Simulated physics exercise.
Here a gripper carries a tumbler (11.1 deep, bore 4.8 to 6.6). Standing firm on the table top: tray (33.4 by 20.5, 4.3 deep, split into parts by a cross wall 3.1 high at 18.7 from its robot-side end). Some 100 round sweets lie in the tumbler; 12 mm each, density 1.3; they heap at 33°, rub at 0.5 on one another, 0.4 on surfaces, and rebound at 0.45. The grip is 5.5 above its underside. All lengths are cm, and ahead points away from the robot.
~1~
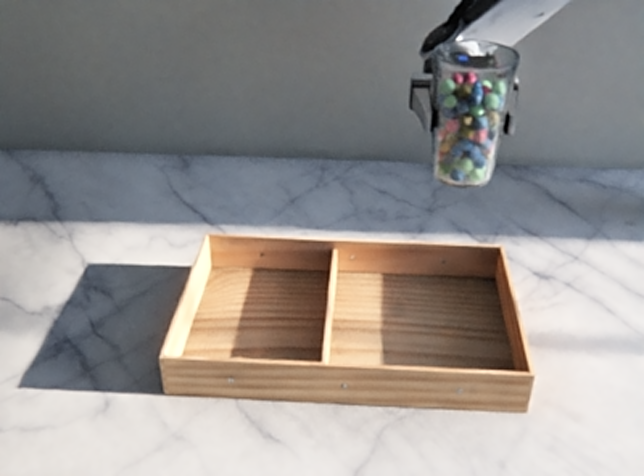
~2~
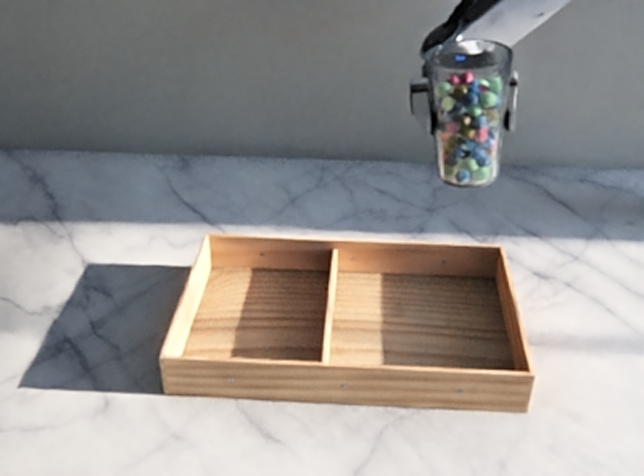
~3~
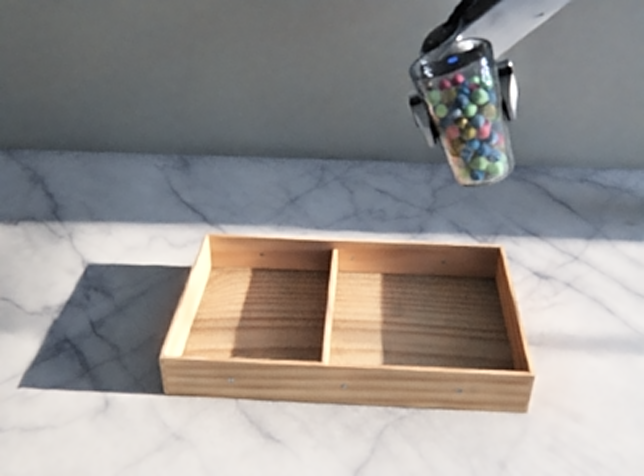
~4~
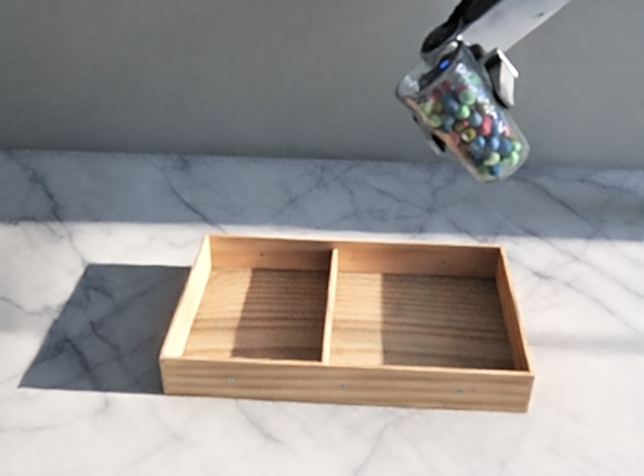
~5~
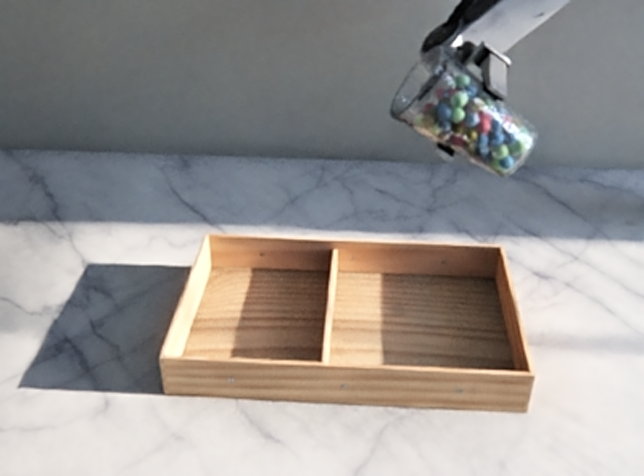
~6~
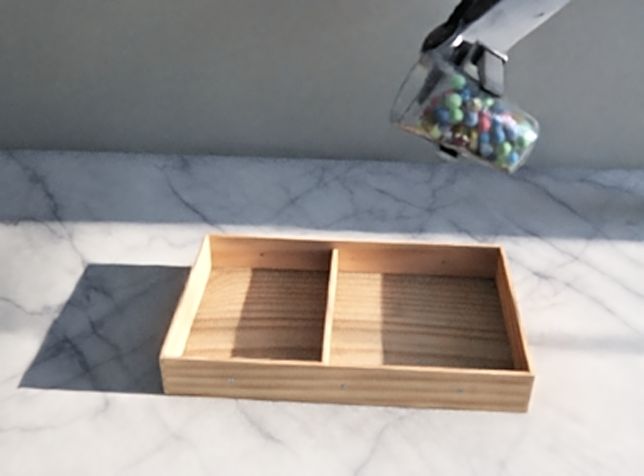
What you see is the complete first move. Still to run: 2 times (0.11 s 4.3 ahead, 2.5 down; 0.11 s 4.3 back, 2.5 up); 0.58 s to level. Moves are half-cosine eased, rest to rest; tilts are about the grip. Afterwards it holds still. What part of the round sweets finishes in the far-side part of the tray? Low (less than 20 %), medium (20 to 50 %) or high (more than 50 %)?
Answer: Low; less than 20 % of the round sweets finish in the far-side part of the tray.
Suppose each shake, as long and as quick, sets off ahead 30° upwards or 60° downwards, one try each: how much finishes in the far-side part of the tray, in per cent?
About 30 and 0 per cent.
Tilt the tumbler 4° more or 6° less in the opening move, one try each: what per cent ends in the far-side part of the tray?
About 10 and 0 per cent.
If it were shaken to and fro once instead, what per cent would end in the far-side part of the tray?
It would be near 0 per cent.
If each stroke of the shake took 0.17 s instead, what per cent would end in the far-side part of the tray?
In that case some 0 per cent.
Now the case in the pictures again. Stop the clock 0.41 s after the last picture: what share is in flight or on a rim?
Some 4 per cent.
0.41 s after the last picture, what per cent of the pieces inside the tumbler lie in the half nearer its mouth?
Roughly 50 per cent.
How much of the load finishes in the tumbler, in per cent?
Some 90 per cent.
Then, 0.41 s after the last picture, tilted 62° forward, highest piece 26 above the table; 97 in the tumbler, 2 in the far-side part, 1 in the robot-side part, 4 in flight or on a rim.
Then, 0.82 s after the last picture, tilted 17° forward, highest piece 28 above the table; 94 in the tumbler, 5 in the robot-side part, 4 in the far-side part, 1 on the table or floor.
Then, 1.22 s after the last picture, level, highest piece 28 above the table; 94 in the tumbler, 5 in the robot-side part, 4 in the far-side part, 1 on the table or floor.
Then, 2.27 s after the last picture, level, highest piece 28 above the table; 94 in the tumbler, 5 in the robot-side part, 4 in the far-side part, 1 on the table or floor.
Final count, 94 in the tumbler, 5 in the robot-side part, 4 in the far-side part, 1 on the table or floor. That is 4 % in the far-side part of the tray.
